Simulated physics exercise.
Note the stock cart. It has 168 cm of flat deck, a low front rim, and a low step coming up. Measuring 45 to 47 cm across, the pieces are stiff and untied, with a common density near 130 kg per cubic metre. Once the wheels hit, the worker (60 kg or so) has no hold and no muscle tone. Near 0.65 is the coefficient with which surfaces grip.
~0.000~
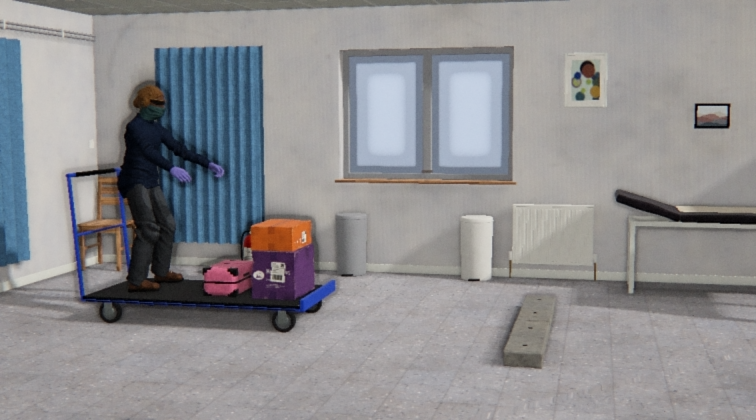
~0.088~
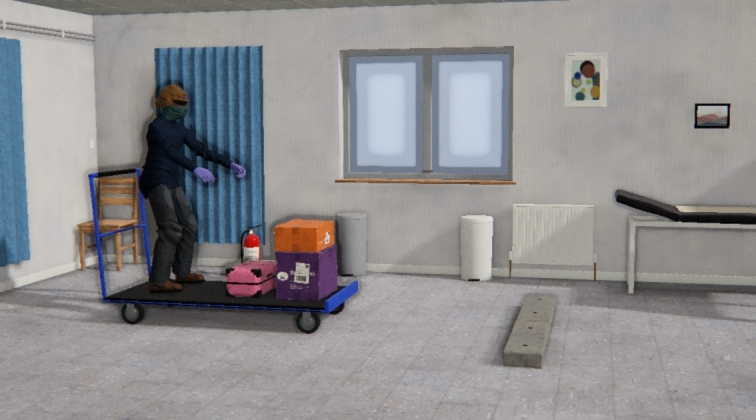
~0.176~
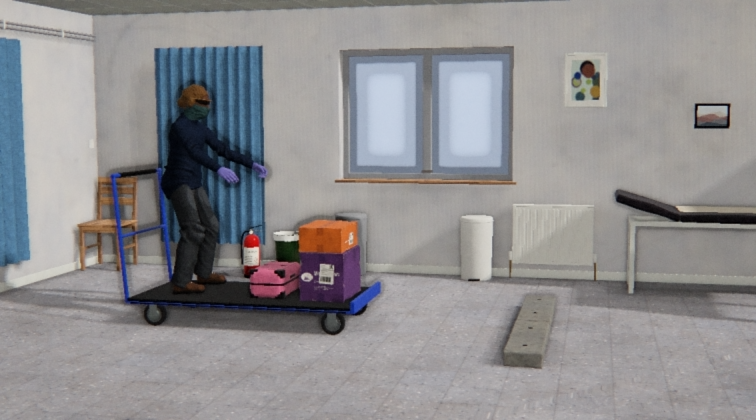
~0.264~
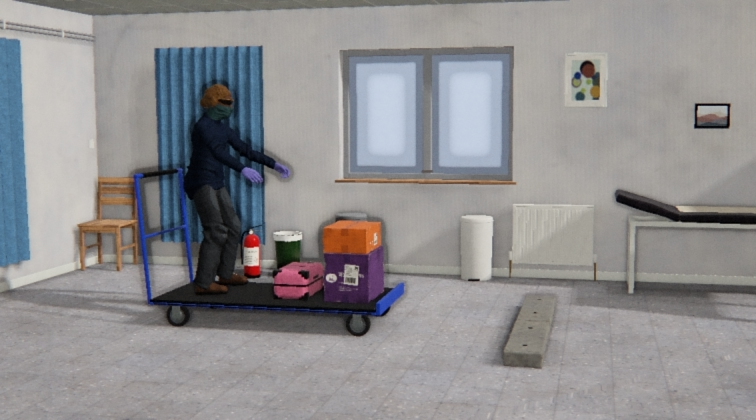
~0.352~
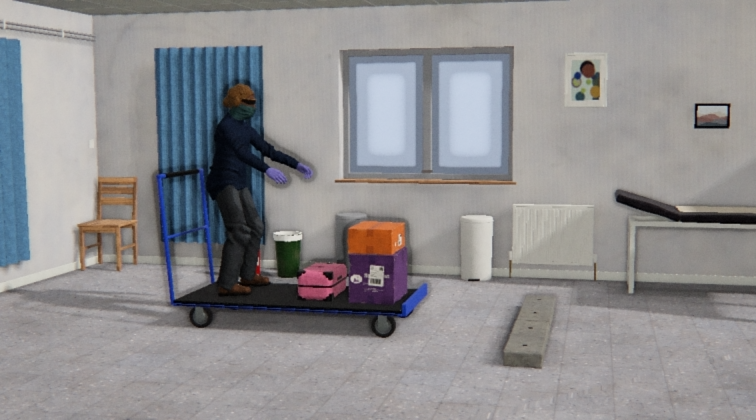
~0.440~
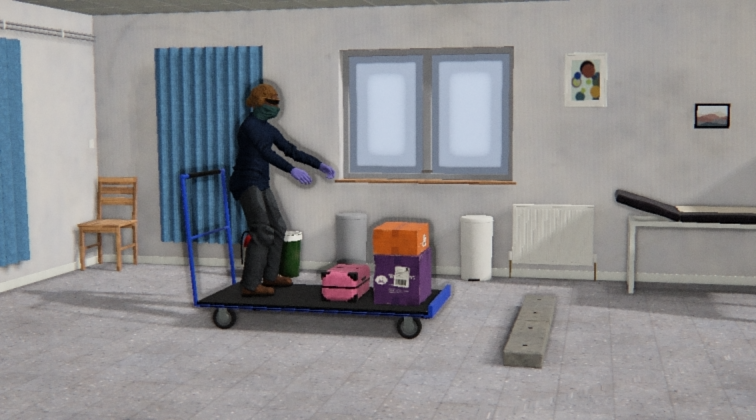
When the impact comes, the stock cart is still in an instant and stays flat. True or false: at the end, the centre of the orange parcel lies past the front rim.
True.
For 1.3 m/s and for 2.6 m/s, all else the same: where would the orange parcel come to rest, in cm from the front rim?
Try 1: 10 cm behind rim; try 2: 90 cm past rim.
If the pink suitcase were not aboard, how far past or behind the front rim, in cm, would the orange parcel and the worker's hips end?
Then the orange one ends 80 cm past the front rim, and the hips 60 cm behind it.
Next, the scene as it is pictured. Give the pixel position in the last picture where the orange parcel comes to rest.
(637, 326).
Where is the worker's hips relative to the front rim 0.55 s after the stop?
Roughly 70 cm short of the front rim.
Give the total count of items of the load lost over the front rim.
The number of pieces is 1.
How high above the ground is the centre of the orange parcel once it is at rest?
10 cm.
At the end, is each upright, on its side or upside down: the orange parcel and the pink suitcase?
At rest: Orange upside down, pink upright.
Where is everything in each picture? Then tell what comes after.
In the first picture, orange parcel (282, 235), hips (138, 181), rim corner (302, 306); 151 cm still to roll.
In the second picture, orange parcel (305, 235), hips (160, 181), rim corner (327, 307); 133 cm still to roll.
In the third picture, orange parcel (329, 236), hips (182, 182), rim corner (352, 309); 115 cm still to roll.
In the fourth picture, orange parcel (353, 237), hips (205, 182), rim corner (378, 310); 97 cm still to roll.
In the fifth picture, orange parcel (377, 237), hips (227, 182), rim corner (404, 311); 79 cm still to roll.
In the sixth picture, orange parcel (402, 238), hips (250, 183), rim corner (430, 312); 61 cm still to roll. Speed about 2.1 m/s.
The wheels strike at 0.74 s.
After 0.99 s the orange parcel is 6 cm past the rim, tilted 30°, near (539, 242) in the last picture's view.
After 1.29 s the orange parcel is 43 cm past the rim, tilted 75°, near (592, 313) in the last picture's view.
After 1.74 s the orange parcel is 73 cm past the rim, tilted 180°, near (637, 326) in the last picture's view.
When all is still (4.0 s), past the rim, orange parcel; behind it, pink suitcase, purple parcel and the worker's hips.
